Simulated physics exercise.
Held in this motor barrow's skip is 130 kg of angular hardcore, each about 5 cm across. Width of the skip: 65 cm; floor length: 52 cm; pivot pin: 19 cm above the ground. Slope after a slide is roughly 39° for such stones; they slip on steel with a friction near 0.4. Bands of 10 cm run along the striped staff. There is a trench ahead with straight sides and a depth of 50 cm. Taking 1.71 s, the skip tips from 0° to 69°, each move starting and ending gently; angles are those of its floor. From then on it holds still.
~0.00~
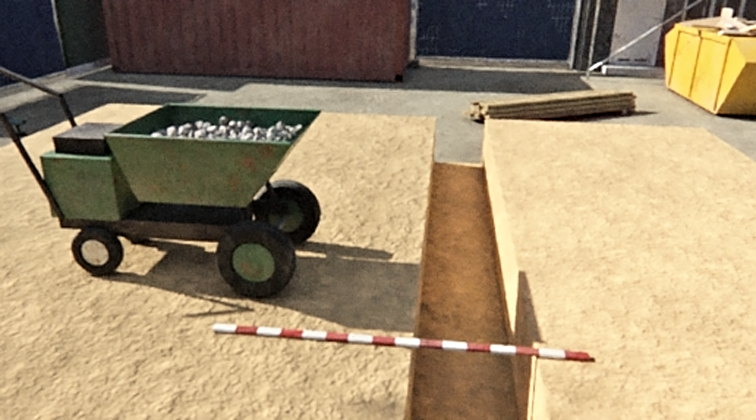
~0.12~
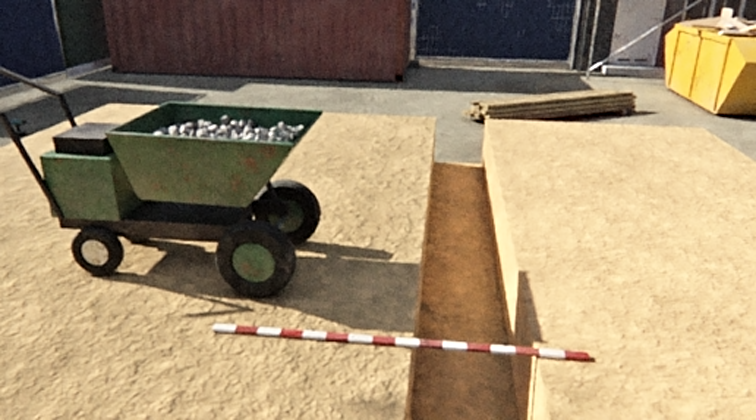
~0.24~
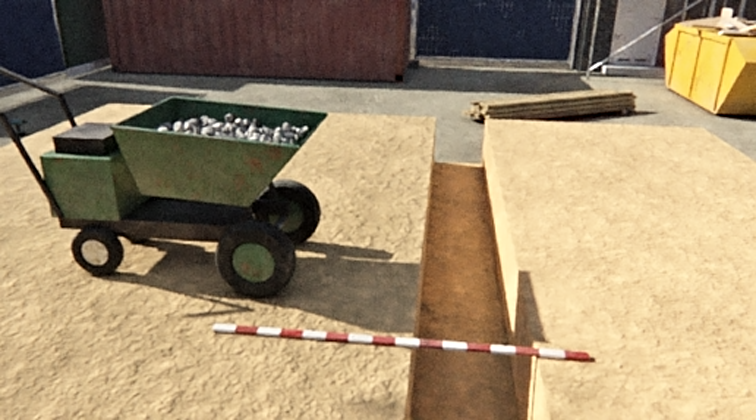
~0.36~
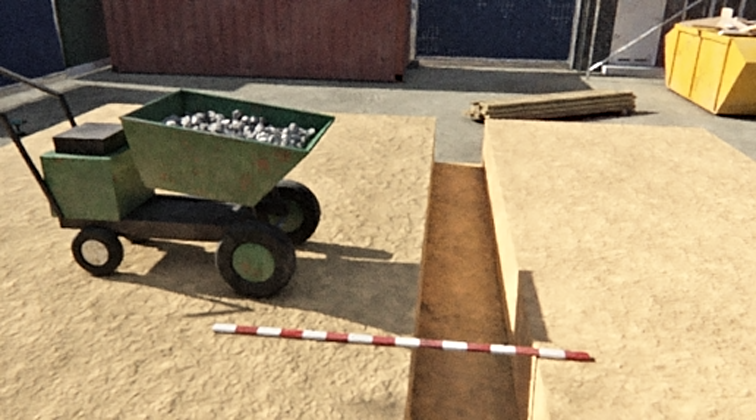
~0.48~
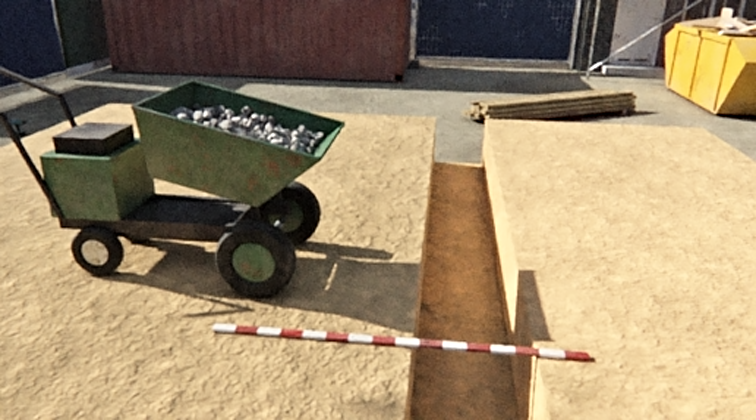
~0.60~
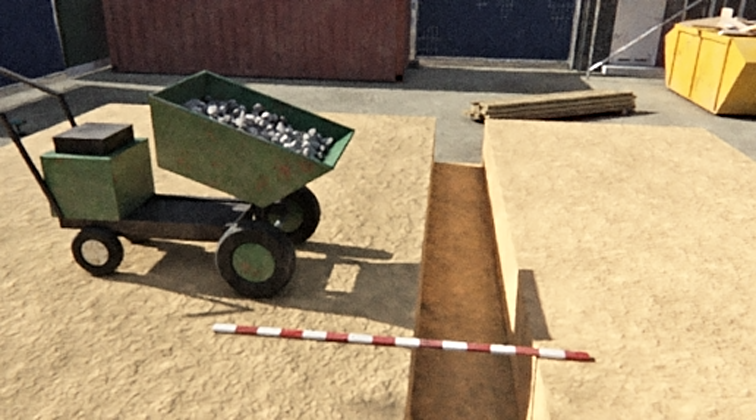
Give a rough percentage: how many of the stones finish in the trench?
54 %.
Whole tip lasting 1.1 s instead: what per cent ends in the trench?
Roughly 60 per cent would.
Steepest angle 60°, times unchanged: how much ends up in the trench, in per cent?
Roughly 15% would end there.
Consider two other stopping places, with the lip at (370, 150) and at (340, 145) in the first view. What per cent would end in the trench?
Close to 70 percent in the first case, 75 percent in the second.
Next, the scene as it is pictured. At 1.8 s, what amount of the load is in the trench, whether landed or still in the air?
Roughly 5 percent of the load.
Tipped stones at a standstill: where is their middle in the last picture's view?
I'd point to around (452, 353).
After 1.3 s the floor is at 58°; 100 % in the skip; the foremost stones are at (376, 215).
After 1.8 s the floor is at 69°; 86 % in the skip, 8 % short of the trench, 6 % in the trench; the foremost stones are at (464, 343).
After 2.2 s the floor is at 69°; 60 % in the skip, 12 % short of the trench, 28 % in the trench; the foremost stones are at (506, 359).
After 4.1 s the floor is at 69°; 28 % in the skip, 18 % short of the trench, 54 % in the trench; the foremost stones are at (514, 395).
